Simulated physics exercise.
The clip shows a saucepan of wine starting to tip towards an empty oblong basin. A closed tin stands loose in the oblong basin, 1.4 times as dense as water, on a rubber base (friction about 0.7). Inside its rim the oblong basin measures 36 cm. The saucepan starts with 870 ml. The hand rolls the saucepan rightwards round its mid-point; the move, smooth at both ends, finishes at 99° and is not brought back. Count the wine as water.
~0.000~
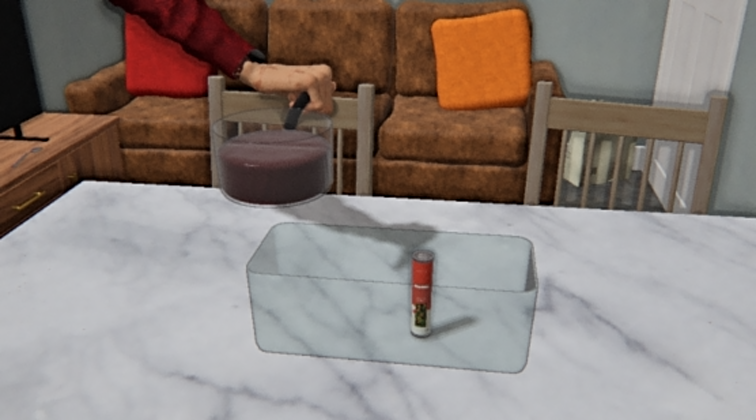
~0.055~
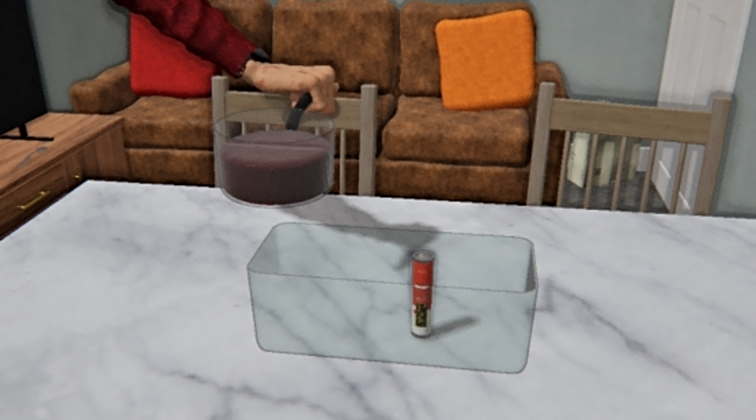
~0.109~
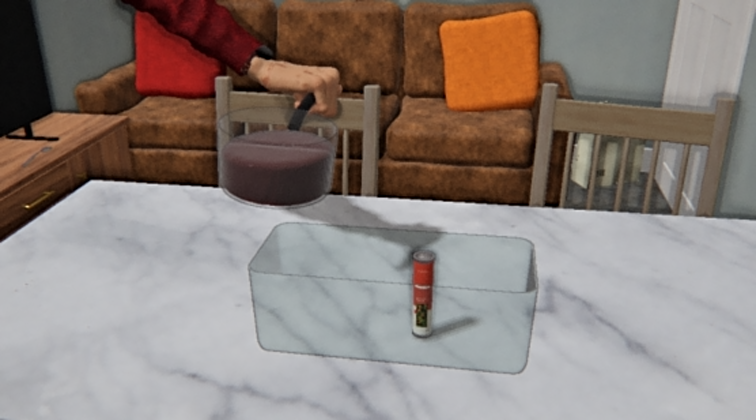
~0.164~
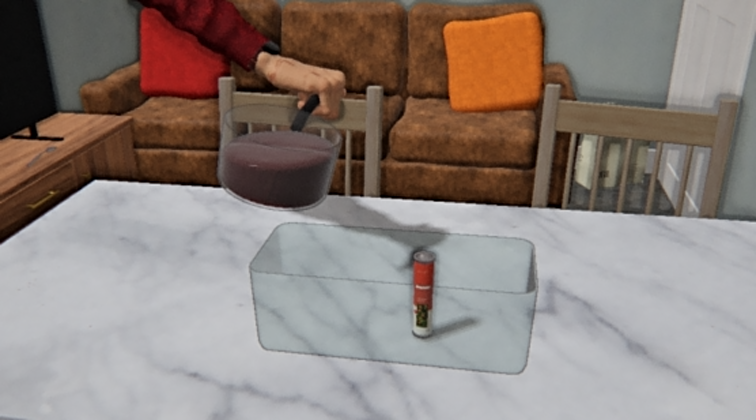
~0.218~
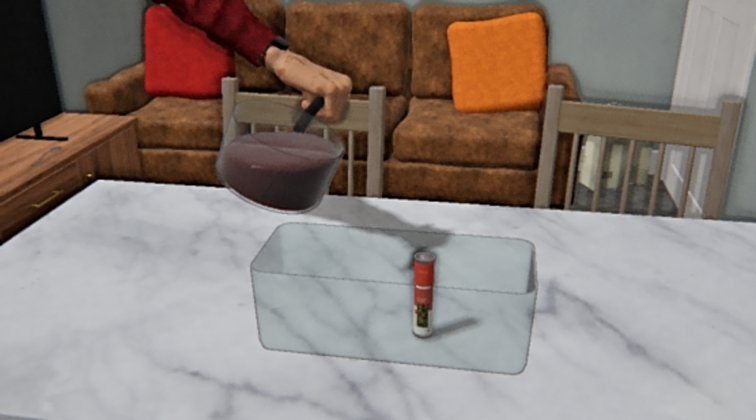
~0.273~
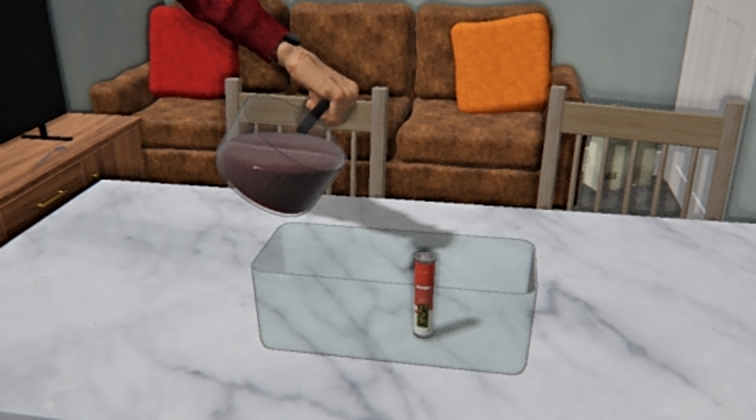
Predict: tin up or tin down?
It keeps standing.
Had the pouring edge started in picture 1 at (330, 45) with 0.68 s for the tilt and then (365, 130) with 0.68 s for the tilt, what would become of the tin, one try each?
First it topples; then it topples.
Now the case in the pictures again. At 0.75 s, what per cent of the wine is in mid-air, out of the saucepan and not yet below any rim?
Near 8 in a hundred.
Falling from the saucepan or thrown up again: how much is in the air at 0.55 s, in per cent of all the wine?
Near 36 in a hundred.
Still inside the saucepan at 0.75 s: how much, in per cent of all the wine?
Near 12 in a hundred.
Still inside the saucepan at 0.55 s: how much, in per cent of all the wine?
About 40 per cent.
By 0.55 s the tilt is 90° and 40 per cent is still to pour; the tin stands where it began.
By 0.75 s the tilt is 99° and 12 per cent is still to pour; the tin stands where it began.
By 0.95 s the tilt is 99° and 3 per cent is still to pour; the tin stands where it began.
By 1.18 s the tilt is 99° and 0 per cent is still to pour; the tin stands where it began.
At rest the tin stands where it began.
